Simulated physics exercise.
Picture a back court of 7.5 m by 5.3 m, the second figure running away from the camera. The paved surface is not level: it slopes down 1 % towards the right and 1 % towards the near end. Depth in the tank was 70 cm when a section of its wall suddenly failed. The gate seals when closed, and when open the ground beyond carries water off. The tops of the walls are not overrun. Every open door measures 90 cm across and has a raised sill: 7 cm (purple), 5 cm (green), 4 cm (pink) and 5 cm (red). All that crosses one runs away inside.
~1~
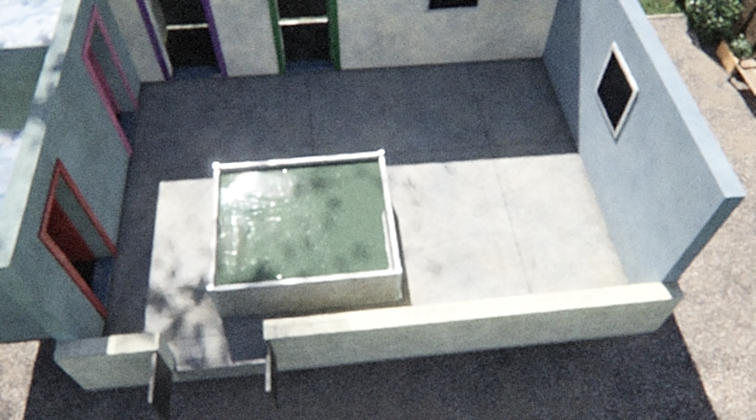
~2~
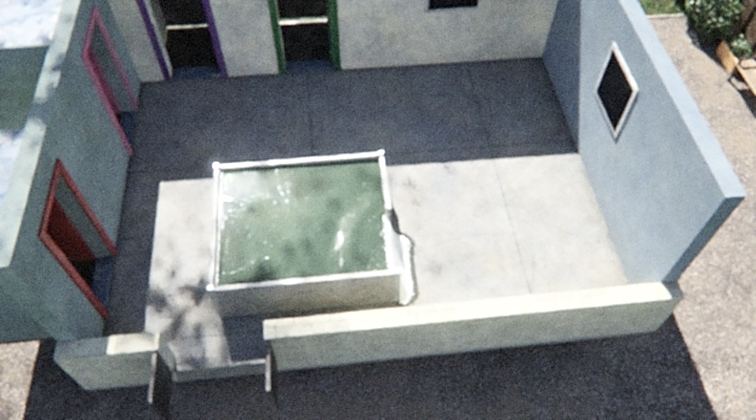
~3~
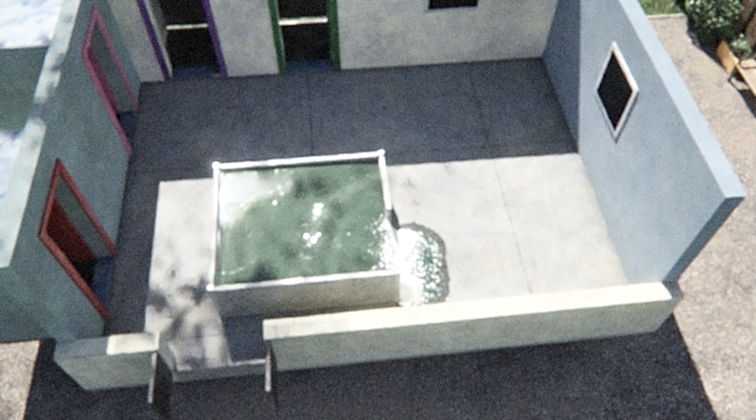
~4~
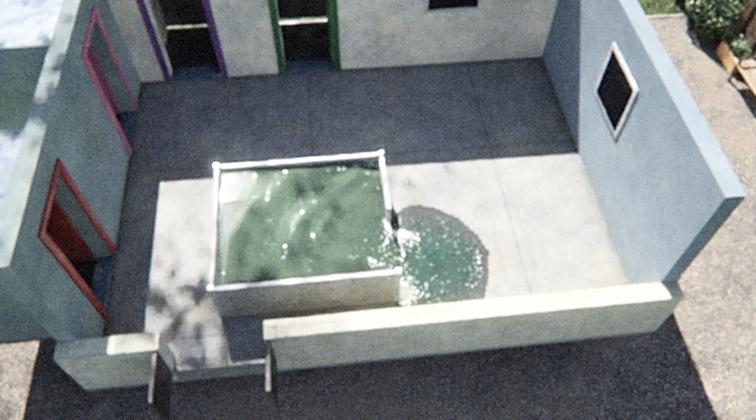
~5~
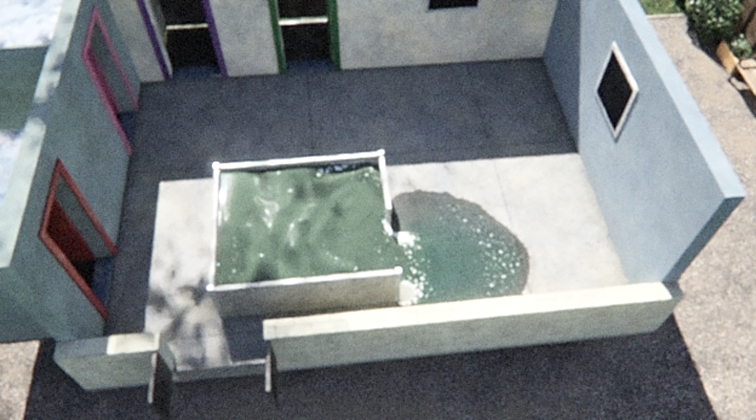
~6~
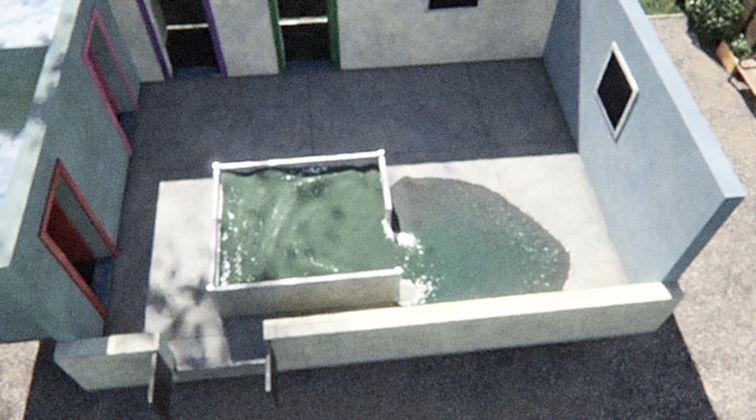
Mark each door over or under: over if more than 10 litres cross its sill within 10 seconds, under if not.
Marks: Purple door: Under; green door: Under; pink door: Over; red door: Under.
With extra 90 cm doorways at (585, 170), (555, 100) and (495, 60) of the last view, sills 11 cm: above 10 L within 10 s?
Check each in turn: The first succeeds, the second succeeds, the third succeeds.
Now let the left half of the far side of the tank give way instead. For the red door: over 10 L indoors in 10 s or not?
Then the red door ends up within bounds.
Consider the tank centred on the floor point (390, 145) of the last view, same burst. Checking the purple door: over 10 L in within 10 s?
Purple: Within limit.
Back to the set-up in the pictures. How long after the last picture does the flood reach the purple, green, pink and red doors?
Doors: Purple 4.5 s / green 3.6 s / pink 5.5 s / red 7.5 s.
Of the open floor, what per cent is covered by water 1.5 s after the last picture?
Covered: Roughly 30 per cent.
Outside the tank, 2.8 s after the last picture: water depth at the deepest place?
Max depth: About 34 centimetres.
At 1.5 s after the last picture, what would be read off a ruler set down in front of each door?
Purple 0 cm, green 0 cm, pink 0 cm, red 0 cm.
Then, 0.7 s after the last picture water covers 25 % of the floor and is deepest (53 cm) near (632, 310); purple door not reached, green door not reached, pink door not reached, red door not reached.
Then, 1.5 s after the last picture water covers 30 % of the floor and is deepest (52 cm) near (623, 288); purple door not reached, green door not reached, pink door not reached, red door not reached.
Then, 2.8 s after the last picture water covers 40 % of the floor and is deepest (34 cm) near (548, 283); purple door not reached, green door not reached, pink door not reached, red door not reached.
Then, 5.3 s after the last picture water covers 75 % of the floor and is deepest (24 cm) near (604, 236); purple door 2 cm at the sill, 0 L in, green door 6 cm at the sill, 0 L in, pink door not reached, red door not reached.
Then, 9.3 s after the last picture water covers 100 % of the floor and is deepest (15 cm) near (571, 147); purple door 5 cm at the sill, 0 L in, green door 5 cm at the sill, 2 L in, pink door 11 cm at the sill, 68 L in, red door 5 cm at the sill, 0 L in.
